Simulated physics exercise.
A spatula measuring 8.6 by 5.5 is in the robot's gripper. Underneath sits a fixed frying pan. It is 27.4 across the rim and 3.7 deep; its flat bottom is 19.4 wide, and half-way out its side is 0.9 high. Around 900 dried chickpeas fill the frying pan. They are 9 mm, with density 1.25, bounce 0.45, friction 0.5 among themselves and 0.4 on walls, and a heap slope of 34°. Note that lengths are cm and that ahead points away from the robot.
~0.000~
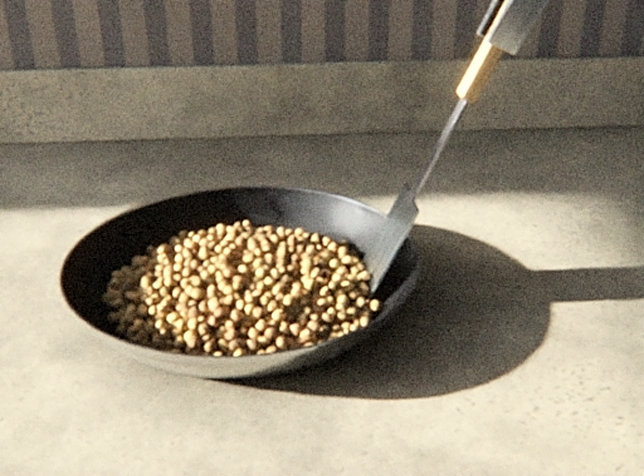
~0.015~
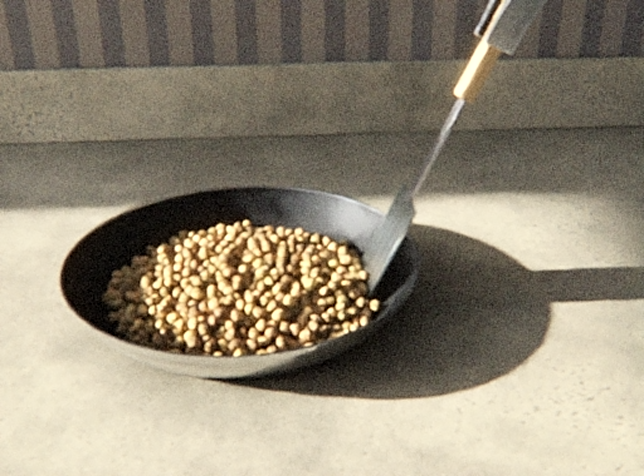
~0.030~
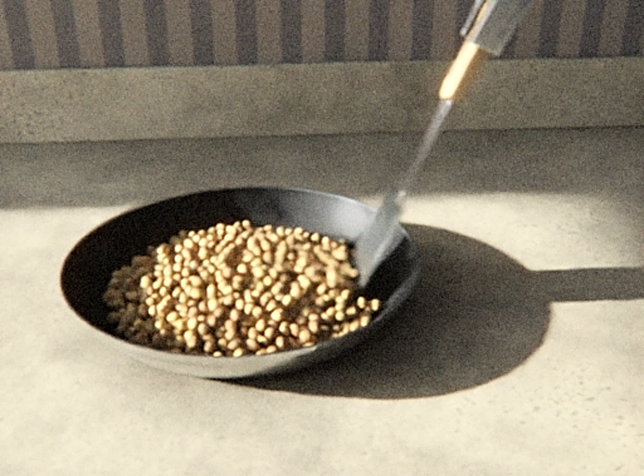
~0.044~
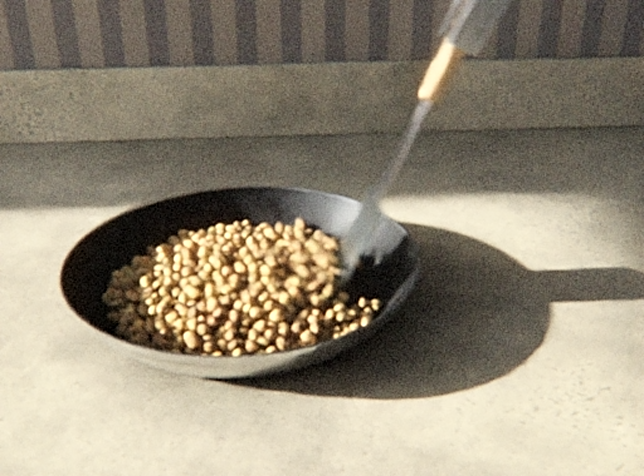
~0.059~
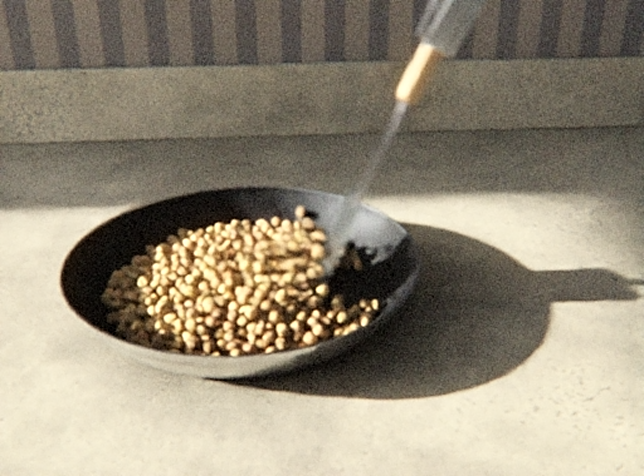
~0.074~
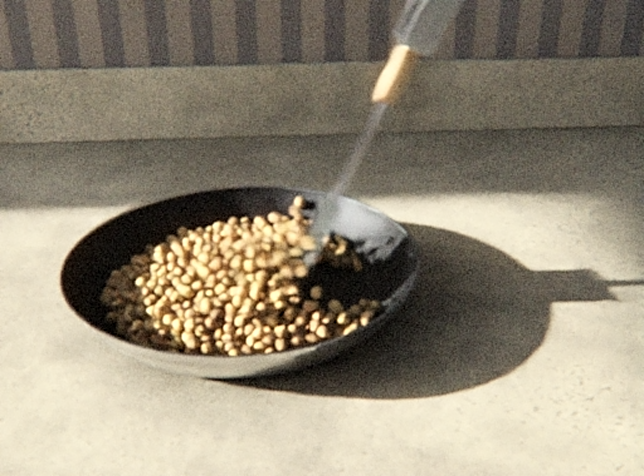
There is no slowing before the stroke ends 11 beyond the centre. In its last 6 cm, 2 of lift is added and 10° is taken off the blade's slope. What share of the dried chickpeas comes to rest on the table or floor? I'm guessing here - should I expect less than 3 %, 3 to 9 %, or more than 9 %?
You should expect more than 9 %.
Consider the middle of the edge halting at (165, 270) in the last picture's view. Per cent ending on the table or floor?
Roughly 5 per cent, I'd say.
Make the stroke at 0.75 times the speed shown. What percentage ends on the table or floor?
Estimate: Approx. 15 %.
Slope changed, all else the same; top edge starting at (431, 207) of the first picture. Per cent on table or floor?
I'd estimate close to 15 per cent.
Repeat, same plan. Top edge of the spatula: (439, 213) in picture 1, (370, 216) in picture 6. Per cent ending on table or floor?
I'd put it at roughly 15 per cent.
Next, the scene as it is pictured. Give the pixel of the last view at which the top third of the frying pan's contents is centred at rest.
I'd say around pixel (160, 277).
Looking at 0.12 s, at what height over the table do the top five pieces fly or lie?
7 cm or so.
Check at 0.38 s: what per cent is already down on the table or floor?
That would be near 15 per cent, give or take.
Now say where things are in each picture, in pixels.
The first picture shows the spatula top edge at (412, 196), sloping 65°; upper third of the load around (244, 278), from x 110 to 375, top at y 225; 900 in the frying pan.
The second picture shows the spatula top edge at (410, 196), sloping 65°; upper third of the load around (246, 277), from x 110 to 375, top at y 225.
The third picture shows the spatula top edge at (398, 197), sloping 65°; upper third of the load around (249, 275), from x 110 to 375, top at y 225.
The fourth picture shows the spatula top edge at (377, 198), sloping 65°; upper third of the load around (255, 272), from x 105 to 375, top at y 225.
The fifth picture shows the spatula top edge at (356, 199), sloping 65°; upper third of the load around (253, 269), from x 105 to 375, top at y 215.
The sixth picture shows the spatula top edge at (334, 200), sloping 65°; upper third of the load around (249, 266), from x 105 to 375, top at y 205; 900 in the frying pan.
After 0.12 s, sloping 65°, highest piece 8 above the table; 900 in the frying pan.
After 0.16 s, sloping 63°, highest piece 8 above the table; 900 in the frying pan.
After 0.38 s, sloping 55°, highest piece 9 above the table; 746 in the frying pan, 125 on the table or floor, 29 on the blade or in flight.
After 1.43 s, sloping 55°, highest piece 4 above the table; 746 in the frying pan, 154 on the table or floor.
In the end, 746 in the frying pan, 154 on the table or floor. That is 17 % on the table or floor.
